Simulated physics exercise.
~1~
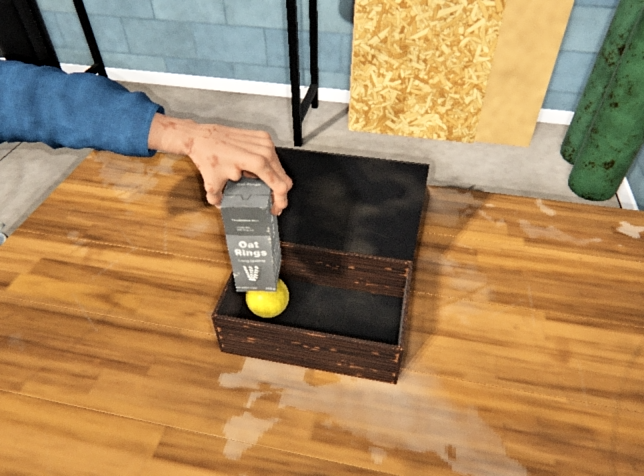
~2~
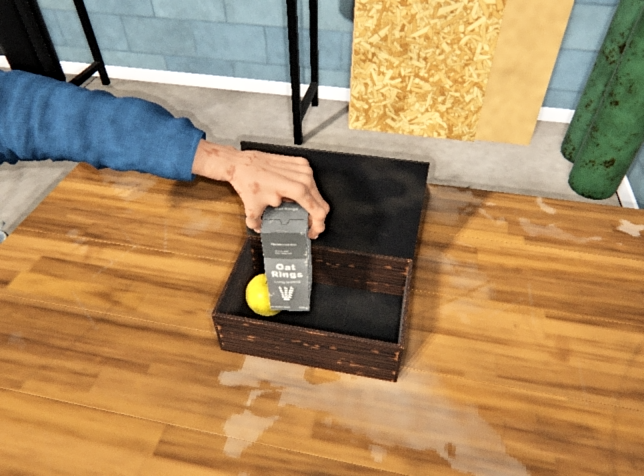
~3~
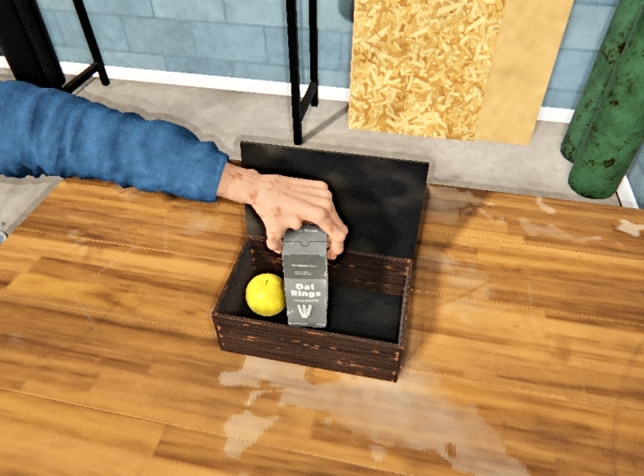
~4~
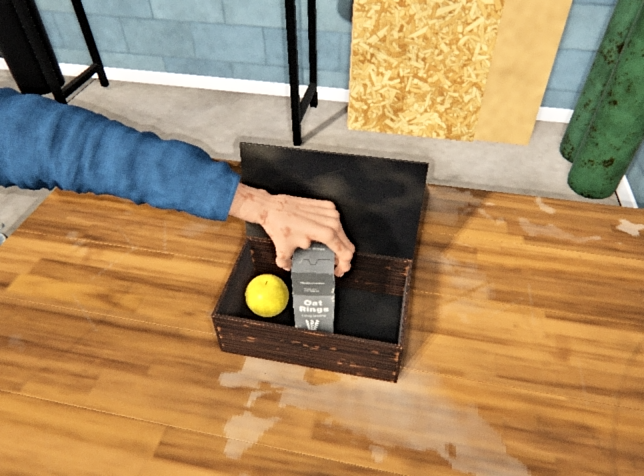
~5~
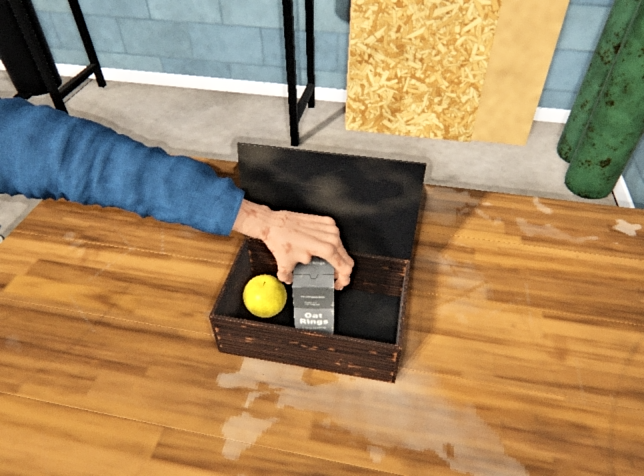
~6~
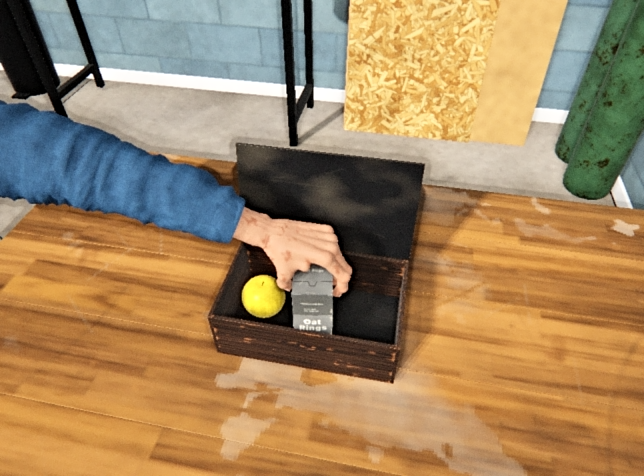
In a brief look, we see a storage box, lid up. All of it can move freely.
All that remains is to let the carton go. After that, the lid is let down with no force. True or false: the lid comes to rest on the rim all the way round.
False, it is held up.
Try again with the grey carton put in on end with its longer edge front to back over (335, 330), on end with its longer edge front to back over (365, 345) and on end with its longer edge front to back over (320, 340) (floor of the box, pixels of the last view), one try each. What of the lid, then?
In the first case the lid stays propped open; in the second it stays propped open; in the third it stays propped open.
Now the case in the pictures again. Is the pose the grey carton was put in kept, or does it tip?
Simply put, the grey carton remains unturned.
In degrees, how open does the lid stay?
Close to 40 degrees.
Then, 1.10 s after the last picture, lid starting down.
Then, 1.60 s after the last picture, lid 58° above the rim.
Then, 1.90 s after the last picture, lid 39° above the rim.
Then, 4.00 s after the last picture, lid 38° above the rim.
At rest, lid 38° above the rim; both in place. Seen from the same camera at the end, grey carton near (314, 312).
